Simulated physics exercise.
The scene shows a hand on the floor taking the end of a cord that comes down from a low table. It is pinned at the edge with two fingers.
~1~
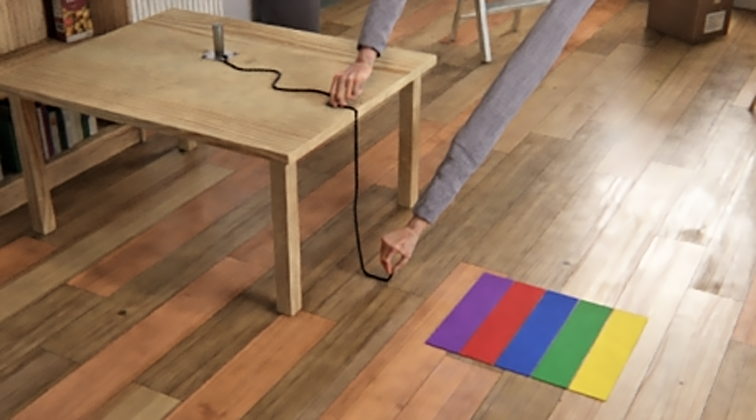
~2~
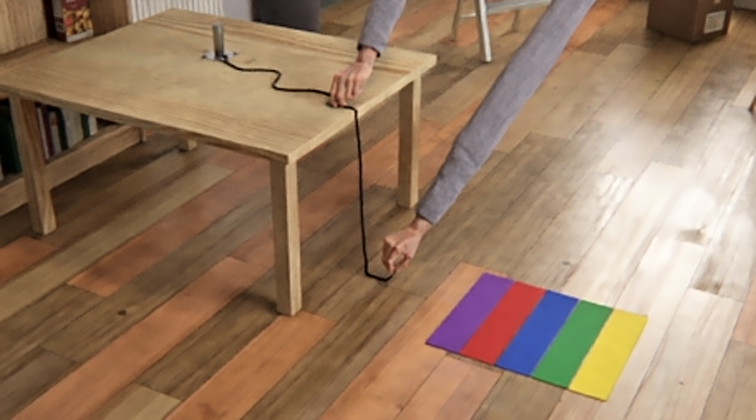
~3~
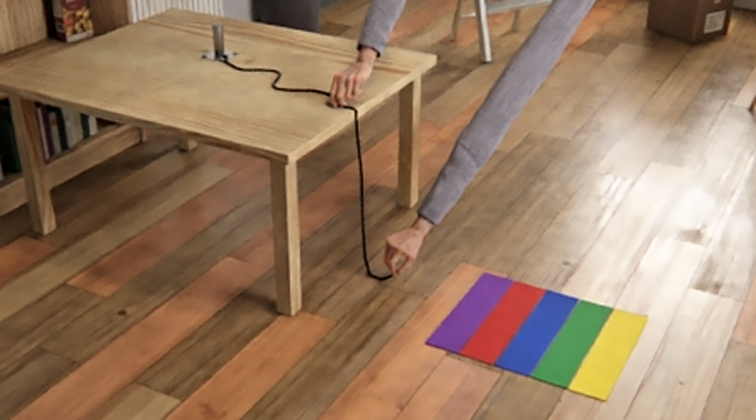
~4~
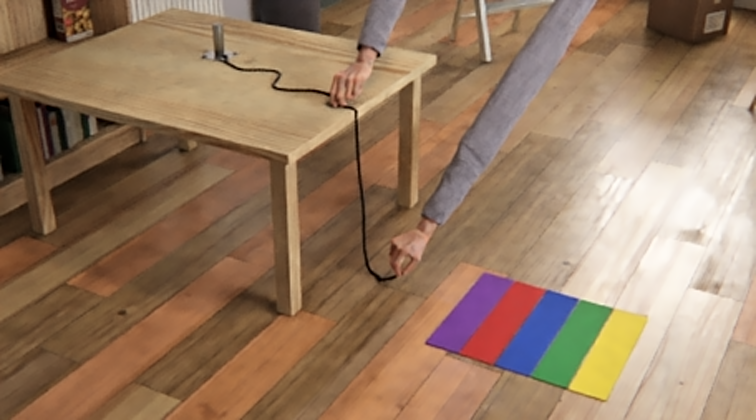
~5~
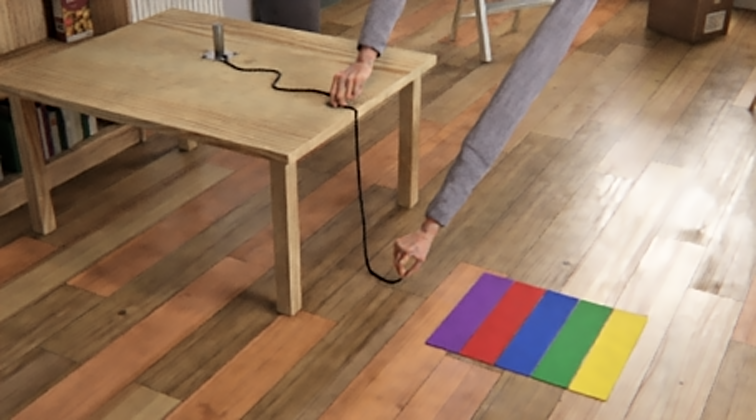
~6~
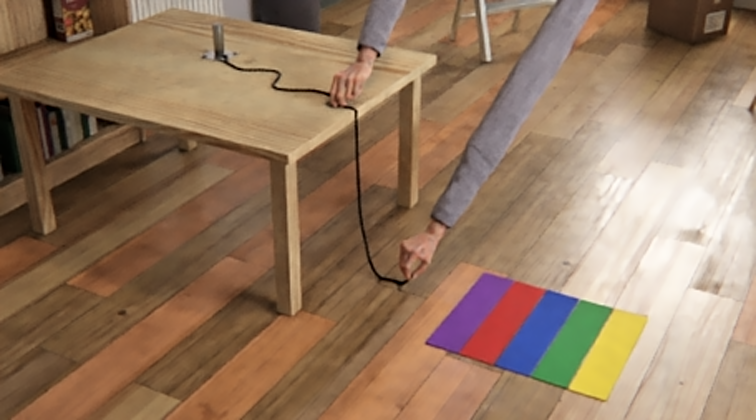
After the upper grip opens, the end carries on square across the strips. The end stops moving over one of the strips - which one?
The blue strip.
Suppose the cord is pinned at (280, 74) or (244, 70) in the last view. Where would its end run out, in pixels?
(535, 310); (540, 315).
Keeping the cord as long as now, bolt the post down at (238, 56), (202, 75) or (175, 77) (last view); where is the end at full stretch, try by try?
You'd find it around (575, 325), then (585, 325), and finally (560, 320).
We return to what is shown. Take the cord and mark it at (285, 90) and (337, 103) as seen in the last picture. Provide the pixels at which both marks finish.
First near (323, 91), second near (374, 120).
Soon after, end near (490, 299); over purple.
Then, end near (529, 311); over blue.
At full stretch, end near (552, 317); over blue. It gets as far as the blue strip.
